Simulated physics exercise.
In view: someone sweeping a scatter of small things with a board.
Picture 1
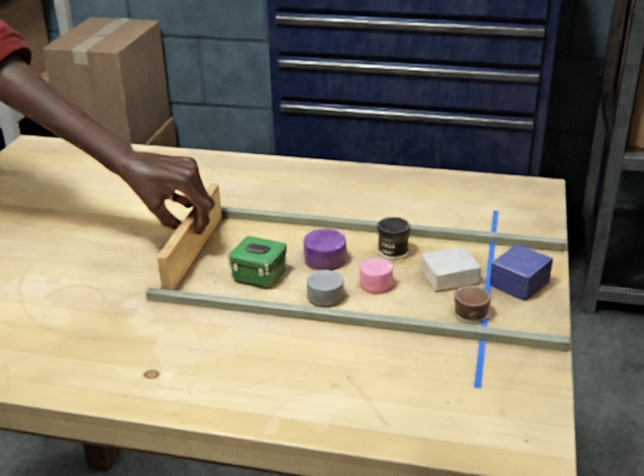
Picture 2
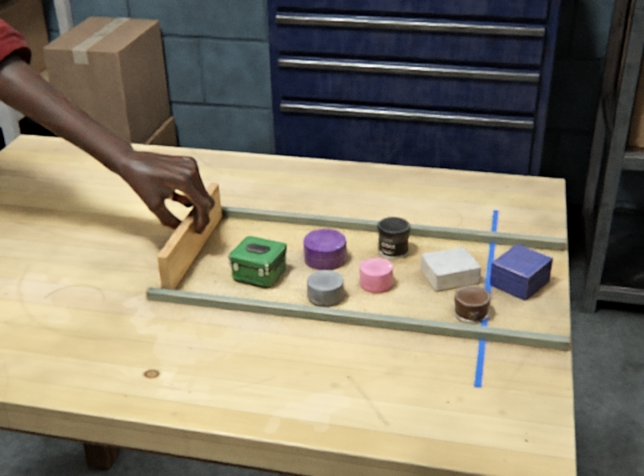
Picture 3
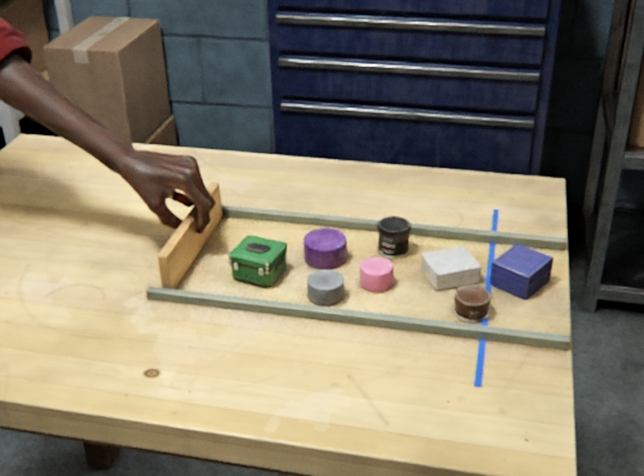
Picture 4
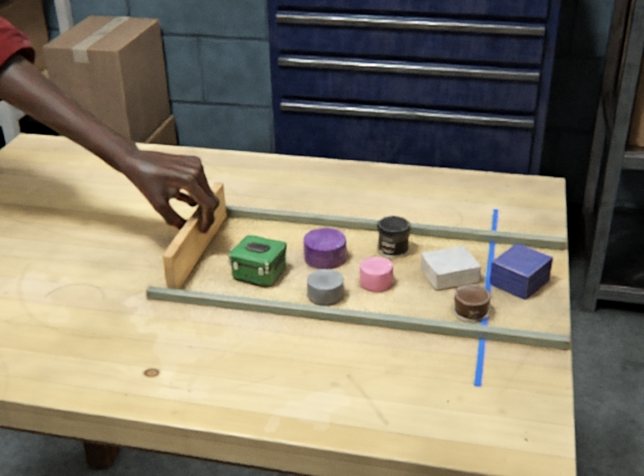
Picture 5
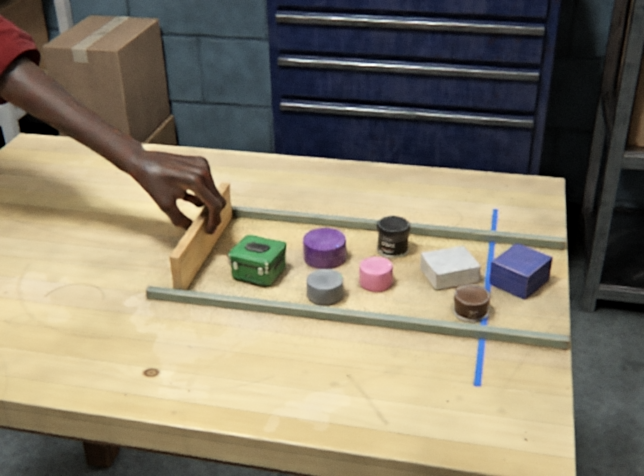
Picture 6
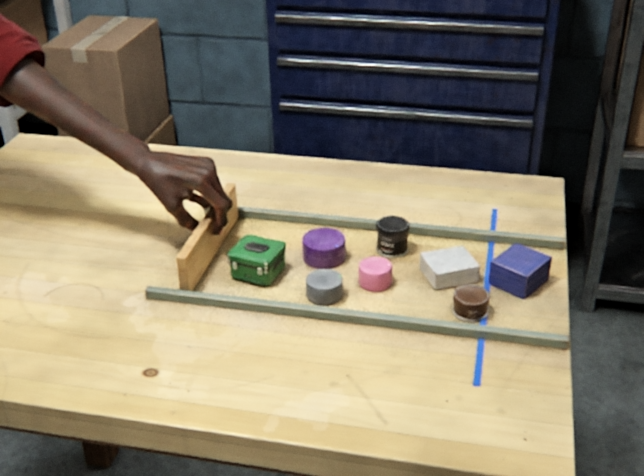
A hand sliding a wooden board slowly right between two rails towards a green case, the scattered small containers and blocks staying still.
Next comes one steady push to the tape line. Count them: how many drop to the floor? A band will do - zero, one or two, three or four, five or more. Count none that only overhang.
Answer - one or two.
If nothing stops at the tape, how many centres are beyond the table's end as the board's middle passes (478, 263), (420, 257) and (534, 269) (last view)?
Past the end: 1, 0 and 4.
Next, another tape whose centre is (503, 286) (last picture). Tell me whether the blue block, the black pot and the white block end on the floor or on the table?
Going one by one, the blue block ends up off, the black pot is not lost, the white block ends up off.
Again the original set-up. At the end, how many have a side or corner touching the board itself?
At rest, 4 are in contact.
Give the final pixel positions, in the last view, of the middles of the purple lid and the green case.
Middles: Around (512, 264) and around (511, 287).
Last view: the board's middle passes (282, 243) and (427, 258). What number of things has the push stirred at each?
Note: First position 3; second position 8.
Soon after, none off yet; blue block at rest near (520, 270); brown pot at rest near (471, 303); white block at rest near (449, 267).
Then, none off yet; blue block at rest near (520, 270); brown pot at rest near (471, 303); white block moving near (458, 267).
Further on, none off yet; blue block moved about its own width near (554, 278); brown pot moved about its own width near (495, 313); white block moved about its own width near (513, 269).
At rest, the number that fall off is one or two; fallen, blue block.
